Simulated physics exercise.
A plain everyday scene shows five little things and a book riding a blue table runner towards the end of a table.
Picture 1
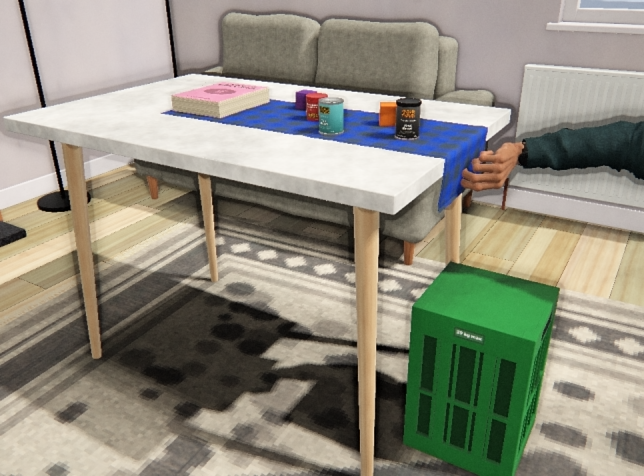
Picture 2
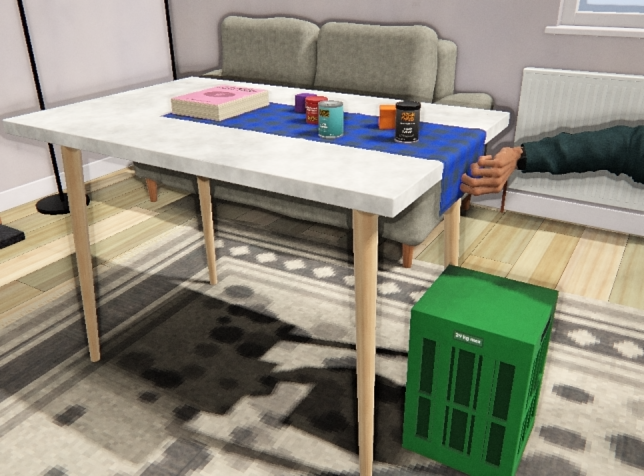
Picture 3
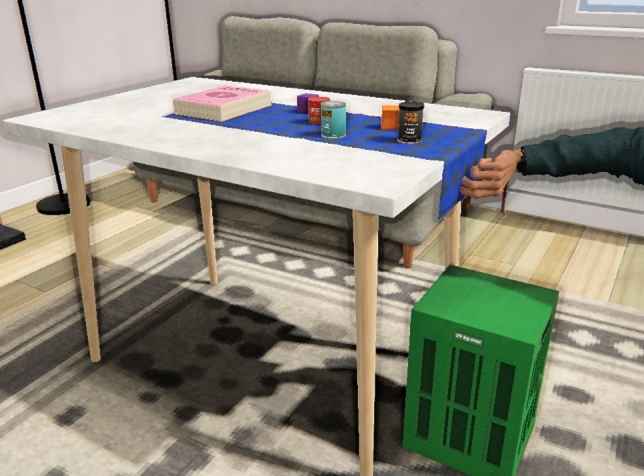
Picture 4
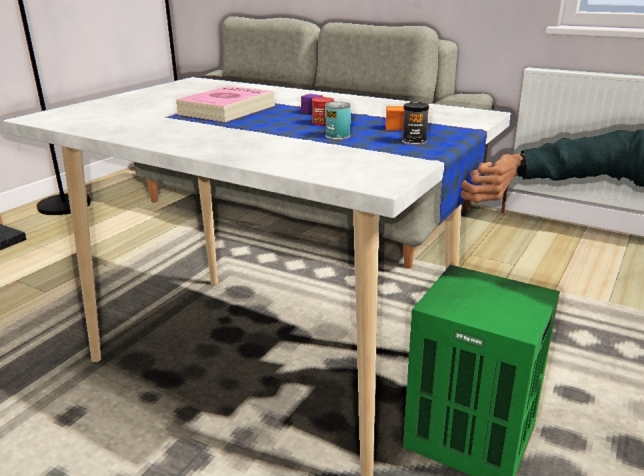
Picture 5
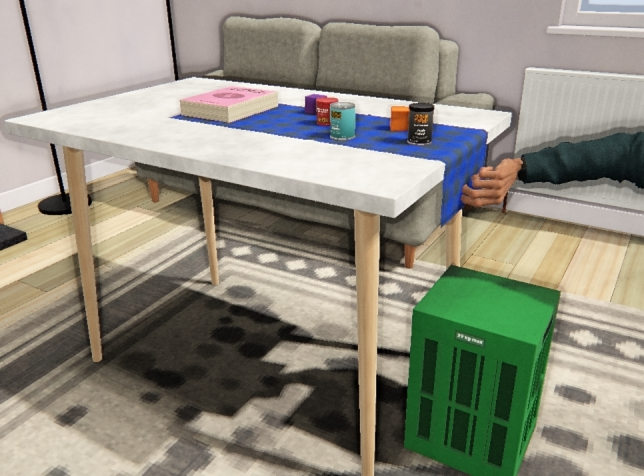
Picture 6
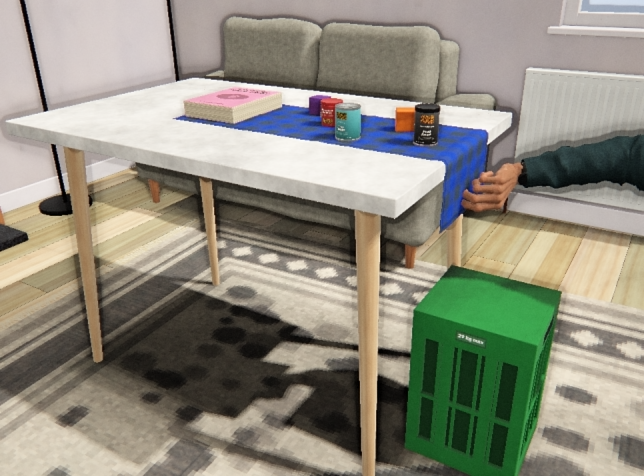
A blue table runner lies across a white table with wooden legs in a living room, seen from slightly above, with a grey sofa and a radiator behind. On it sit a pink book, purple and orange cubes, and red, turquoise and black containers, with a green crate below at right. A hand at the right edge slowly draws the runner rightward, carrying everything a little way along, while the view stays nearly still.
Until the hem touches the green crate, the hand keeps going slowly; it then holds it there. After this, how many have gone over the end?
The total is two.
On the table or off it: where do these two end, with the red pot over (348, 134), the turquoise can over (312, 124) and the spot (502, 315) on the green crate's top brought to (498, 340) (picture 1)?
Outcome for the red pot: It is lost. Outcome for the turquoise can: It stays.
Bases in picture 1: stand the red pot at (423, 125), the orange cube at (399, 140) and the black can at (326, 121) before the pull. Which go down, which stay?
Note: Red pot lost; orange cube lost; black can kept on top.
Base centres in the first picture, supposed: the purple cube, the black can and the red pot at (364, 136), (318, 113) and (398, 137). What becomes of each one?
The purple cube will end up off, the black can will stay where it is, the red pot will end up off.
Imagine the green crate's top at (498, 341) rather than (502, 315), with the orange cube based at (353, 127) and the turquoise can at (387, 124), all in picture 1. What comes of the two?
The orange cube falls; the turquoise can tumbles off.
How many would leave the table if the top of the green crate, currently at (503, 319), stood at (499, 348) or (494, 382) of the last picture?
Counting them gives 3 and 4.
Soon after, hem near (462, 232); all still up.
After that, hem near (460, 263); black can gone.
And then, hem on the crate; black can and orange cube gone.
In the end, hem on the crate; black can and orange cube gone. The count of fallen things is two.
